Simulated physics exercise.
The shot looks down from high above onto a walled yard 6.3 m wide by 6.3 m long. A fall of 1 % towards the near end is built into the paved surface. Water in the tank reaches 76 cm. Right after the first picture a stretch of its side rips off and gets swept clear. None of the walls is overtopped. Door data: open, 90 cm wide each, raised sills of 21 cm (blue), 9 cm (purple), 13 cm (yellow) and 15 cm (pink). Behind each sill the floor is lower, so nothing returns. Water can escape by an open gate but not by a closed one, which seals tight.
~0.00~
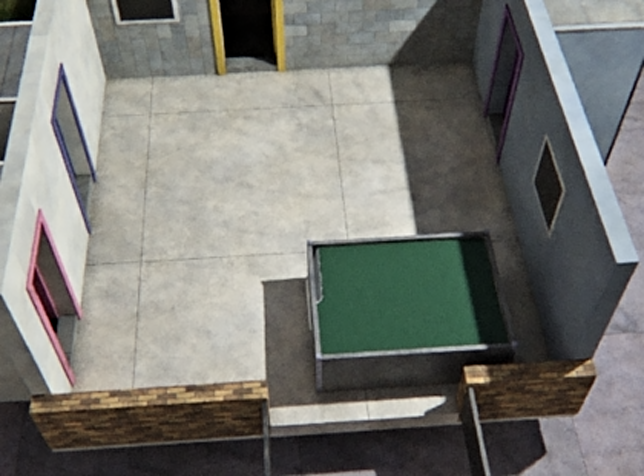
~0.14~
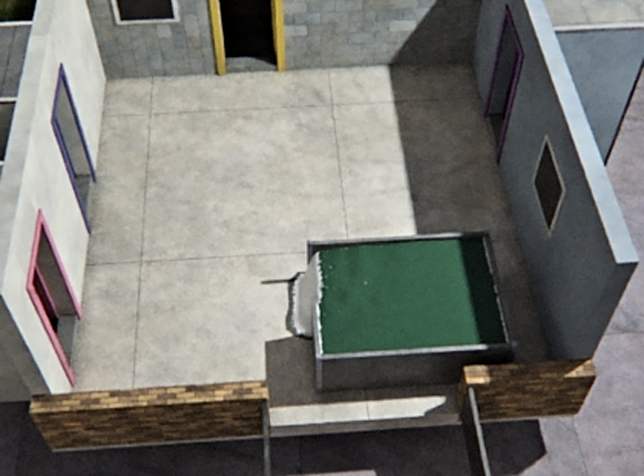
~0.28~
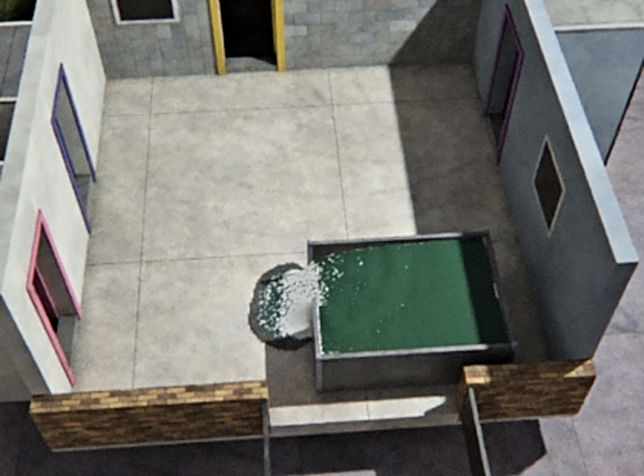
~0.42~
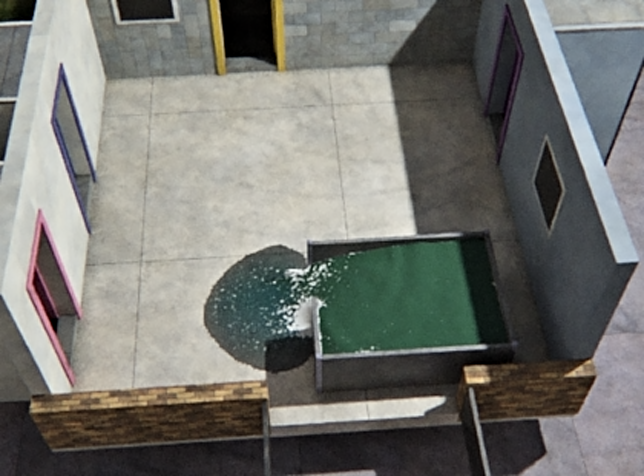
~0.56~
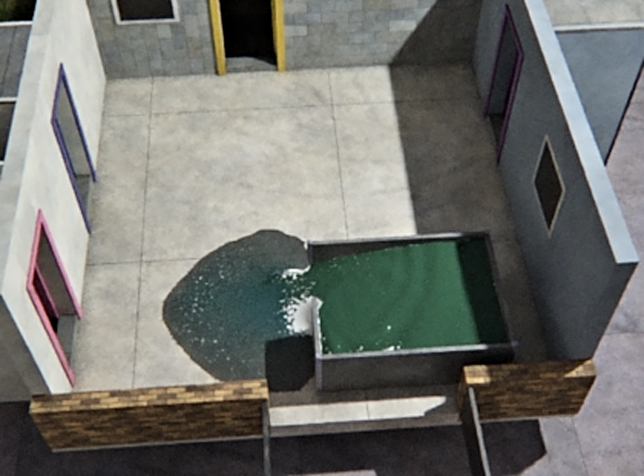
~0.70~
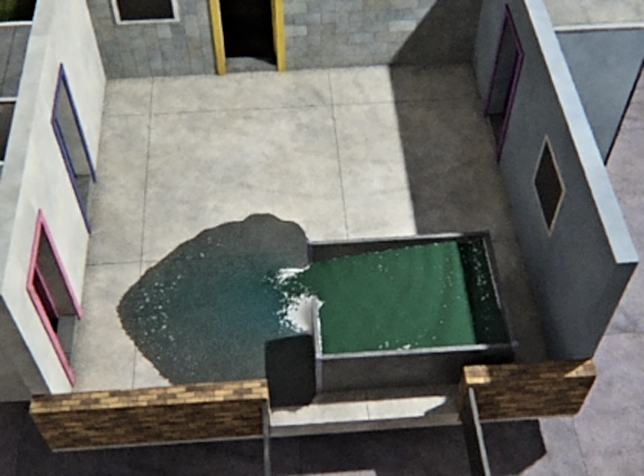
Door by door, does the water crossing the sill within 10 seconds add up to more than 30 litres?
Result: Blue door: Within the allowance. Purple door: Within the allowance. Yellow door: Within the allowance. Pink door: Beyond the allowance.
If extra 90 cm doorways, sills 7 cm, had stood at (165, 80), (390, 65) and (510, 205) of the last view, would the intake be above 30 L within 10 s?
In turn: Beyond it, short of it, short of it.
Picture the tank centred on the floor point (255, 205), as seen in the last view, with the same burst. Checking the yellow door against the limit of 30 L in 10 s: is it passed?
Well, yellow ends up inside the mark.
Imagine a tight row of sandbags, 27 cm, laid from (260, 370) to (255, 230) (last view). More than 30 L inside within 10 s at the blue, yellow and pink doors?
Moved that way: Blue holds, yellow holds, pink holds.
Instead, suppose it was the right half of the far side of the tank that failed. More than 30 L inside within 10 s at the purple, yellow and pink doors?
Then purple would come out on the high side, yellow on the low side and pink on the low side.
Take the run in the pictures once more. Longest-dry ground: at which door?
Lab note: Last arrival at the purple door.
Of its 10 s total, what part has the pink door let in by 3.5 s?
By that time, around 85 per cent.
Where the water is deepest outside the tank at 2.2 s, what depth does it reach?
Depth: Approx. 36 cm.
After 1.4 s water covers 30 % of the floor and is deepest (41 cm) near (303, 300); blue door not reached, purple door not reached, yellow door not reached, pink door 24 cm at the sill, 6 L in.
After 2.2 s water covers 40 % of the floor and is deepest (36 cm) near (69, 422); blue door 21 cm at the sill, 0 L in, purple door not reached, yellow door not reached, pink door 31 cm at the sill, 47 L in.
After 3.5 s water covers 45 % of the floor and is deepest (26 cm) near (303, 300); blue door 15 cm at the sill, 1 L in, purple door not reached, yellow door not reached, pink door 21 cm at the sill, 119 L in.
After 6.0 s water covers 70 % of the floor and is deepest (19 cm) near (69, 422); blue door 12 cm at the sill, 1 L in, purple door not reached, yellow door 9 cm at the sill, 0 L in, pink door 17 cm at the sill, 141 L in.
After 10.0 s water covers 95 % of the floor and is deepest (13 cm) near (69, 422); blue door 9 cm at the sill, 1 L in, purple door 10 cm at the sill, 1 L in, yellow door 7 cm at the sill, 0 L in, pink door 10 cm at the sill, 143 L in.
